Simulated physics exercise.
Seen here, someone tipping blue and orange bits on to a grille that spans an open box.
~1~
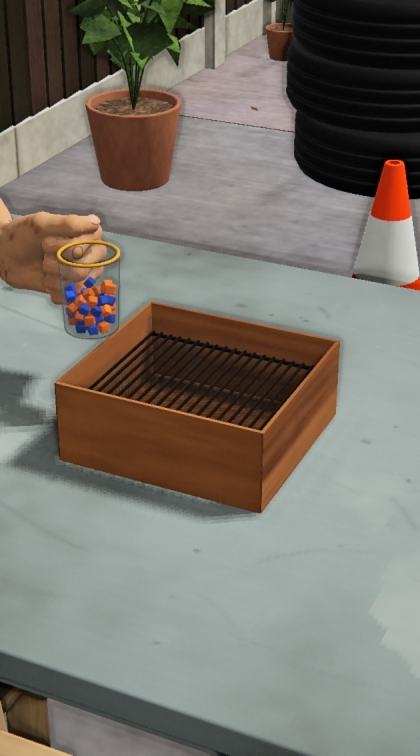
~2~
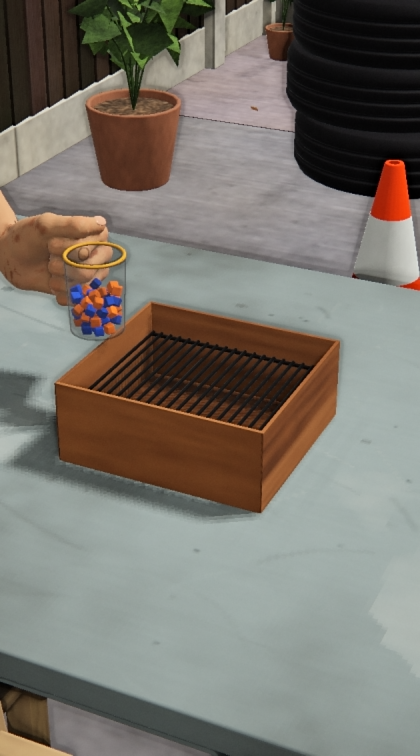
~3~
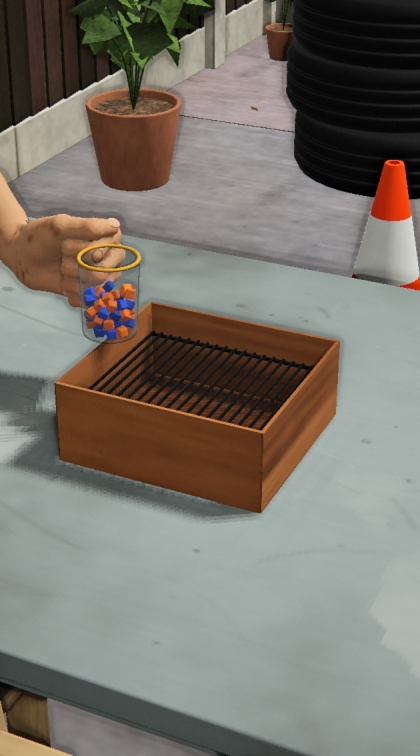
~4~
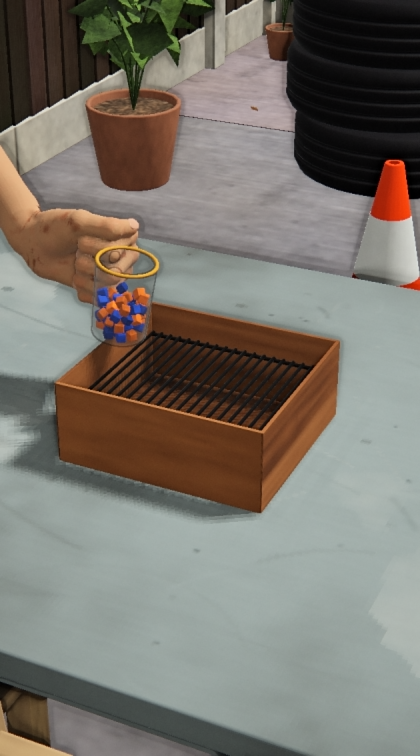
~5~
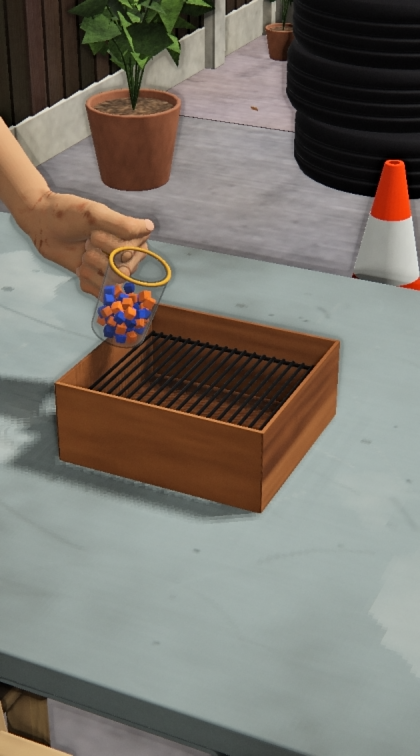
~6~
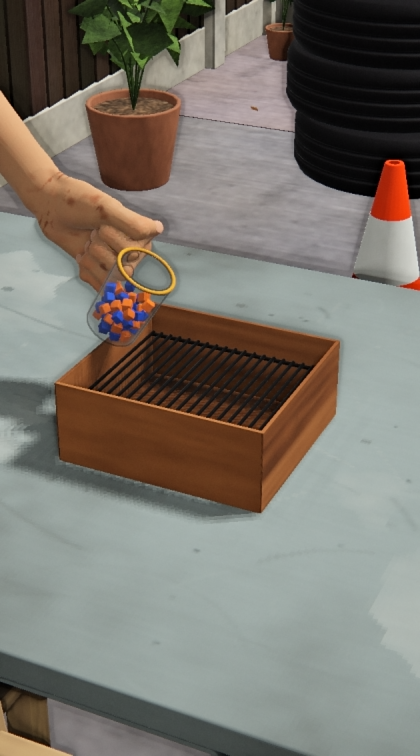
An open wooden box with a dark wire rack inside sits on a grey-green table in a paved yard, seen from above at an angle by a still camera. A hand at the left holds a clear, yellow-rimmed cup of mixed blue and orange cubes, with a potted plant, tyres and a traffic cone behind. The hand moves the upright cup rightward to the box's near-left side, then tilts it steadily to the right, the cubes staying inside.
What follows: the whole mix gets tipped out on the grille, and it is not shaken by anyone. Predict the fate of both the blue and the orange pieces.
I expect the blue ones are kept on the wires, the orange ones are kept on the wires.
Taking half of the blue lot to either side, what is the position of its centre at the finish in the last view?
It settles with its middle near (180, 385).
Then, 0.26 s on from there, blue ones, the whole lot in the cup; orange ones, the whole lot in the cup.
Then, 0.60 s on from there, blue ones, the whole lot in the cup; orange ones, the whole lot in the cup.
Then, 0.95 s on from there, blue ones, the bulk in the cup, near a quarter on or over the wires; orange ones, the bulk in the cup, a little on or over the wires.
In the end, blue ones, the whole lot on the wires, none at all under the rack; orange ones, the whole lot on the wires, none at all under the rack.
